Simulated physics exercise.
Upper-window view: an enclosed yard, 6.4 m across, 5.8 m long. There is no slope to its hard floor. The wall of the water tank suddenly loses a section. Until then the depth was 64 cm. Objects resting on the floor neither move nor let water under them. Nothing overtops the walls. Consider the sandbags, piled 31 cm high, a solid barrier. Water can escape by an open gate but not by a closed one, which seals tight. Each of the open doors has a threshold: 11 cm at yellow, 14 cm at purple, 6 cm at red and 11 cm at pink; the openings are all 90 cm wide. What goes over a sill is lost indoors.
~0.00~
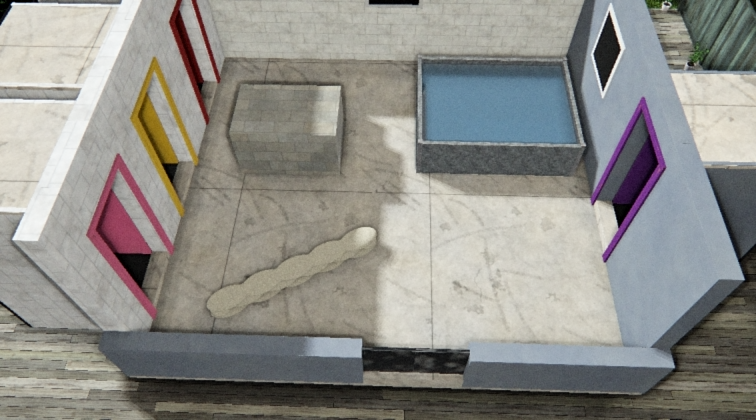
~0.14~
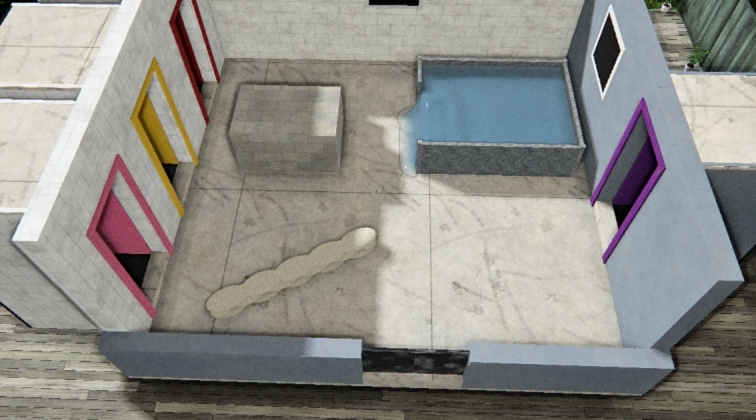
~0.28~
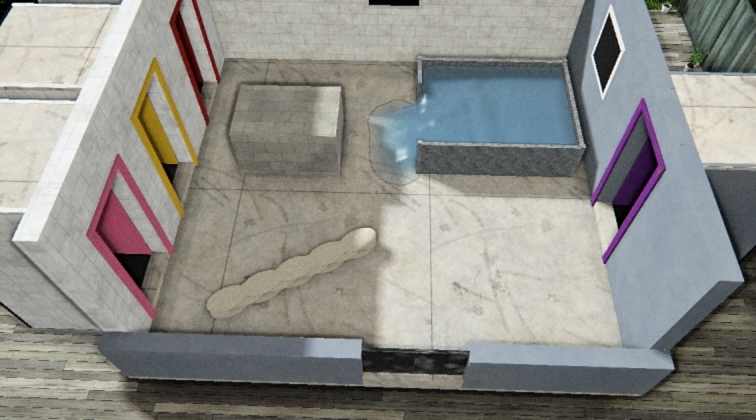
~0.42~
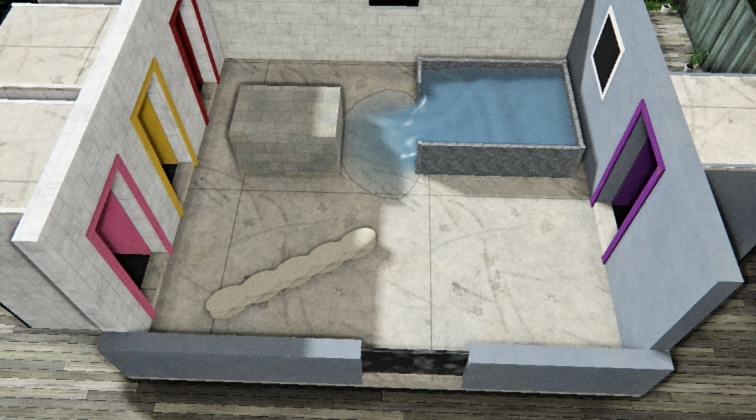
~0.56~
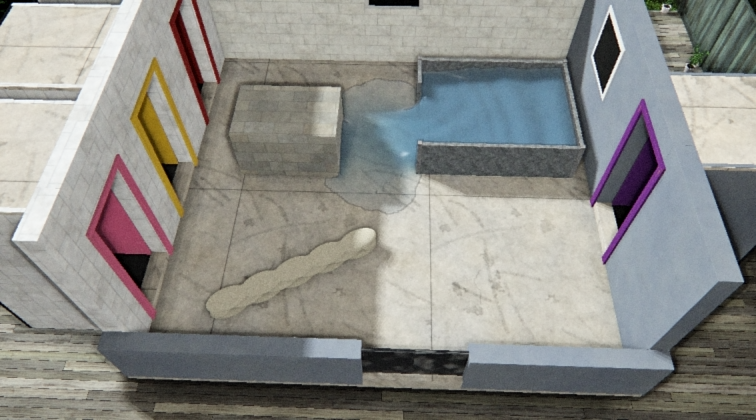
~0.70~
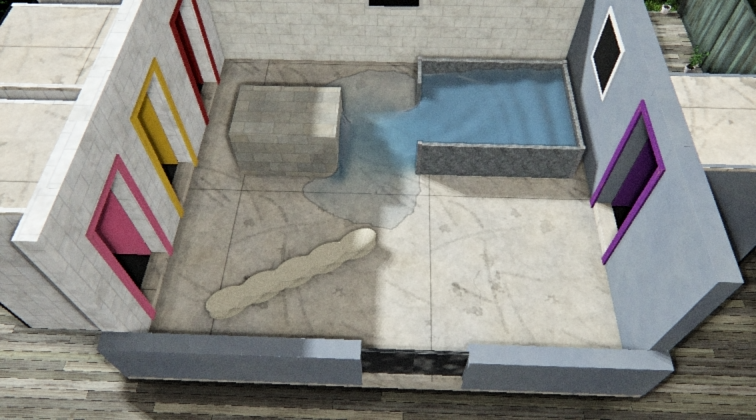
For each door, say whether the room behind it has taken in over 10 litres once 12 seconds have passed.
At the end, the yellow door lets in more than the limit; the purple door lets in less than the limit; the red door lets in more than the limit; the pink door lets in more than the limit.
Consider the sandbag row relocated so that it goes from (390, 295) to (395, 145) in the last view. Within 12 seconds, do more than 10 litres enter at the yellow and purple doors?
Result: Yellow door inside the limit; purple door inside the limit.
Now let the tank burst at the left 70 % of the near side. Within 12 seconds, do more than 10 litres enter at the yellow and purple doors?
Here's how it goes: Yellow falls short, purple falls short.
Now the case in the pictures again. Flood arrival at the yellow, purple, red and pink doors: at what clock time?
Yellow = 3.2 s, purple = 5.0 s, red = 1.2 s, pink = 2.2 s.
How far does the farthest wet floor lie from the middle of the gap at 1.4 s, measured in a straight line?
Roughly 3.8 m.
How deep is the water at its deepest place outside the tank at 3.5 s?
Around 26 centimetres.
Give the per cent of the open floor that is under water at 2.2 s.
Some 40 per cent of it.
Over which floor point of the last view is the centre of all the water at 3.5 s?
(381, 151).
After 1.4 s water covers 30 % of the floor and is deepest (46 cm) near (350, 152); yellow door not reached, purple door not reached, red door 9 cm at the sill, 1 L in, pink door not reached.
After 2.2 s water covers 40 % of the floor and is deepest (41 cm) near (350, 152); yellow door not reached, purple door not reached, red door 13 cm at the sill, 18 L in, pink door 3 cm at the sill, 0 L in.
After 3.5 s water covers 65 % of the floor and is deepest (26 cm) near (231, 74); yellow door 6 cm at the sill, 0 L in, purple door not reached, red door 14 cm at the sill, 57 L in, pink door 23 cm at the sill, 82 L in.
After 7.0 s water covers 90 % of the floor and is deepest (16 cm) near (161, 292); yellow door 10 cm at the sill, 20 L in, purple door 4 cm at the sill, 0 L in, red door 11 cm at the sill, 143 L in, pink door 15 cm at the sill, 160 L in.
After 12.0 s water covers 95 % of the floor and is deepest (13 cm) near (510, 366); yellow door 8 cm at the sill, 30 L in, purple door 8 cm at the sill, 0 L in, red door 8 cm at the sill, 174 L in, pink door 8 cm at the sill, 172 L in.
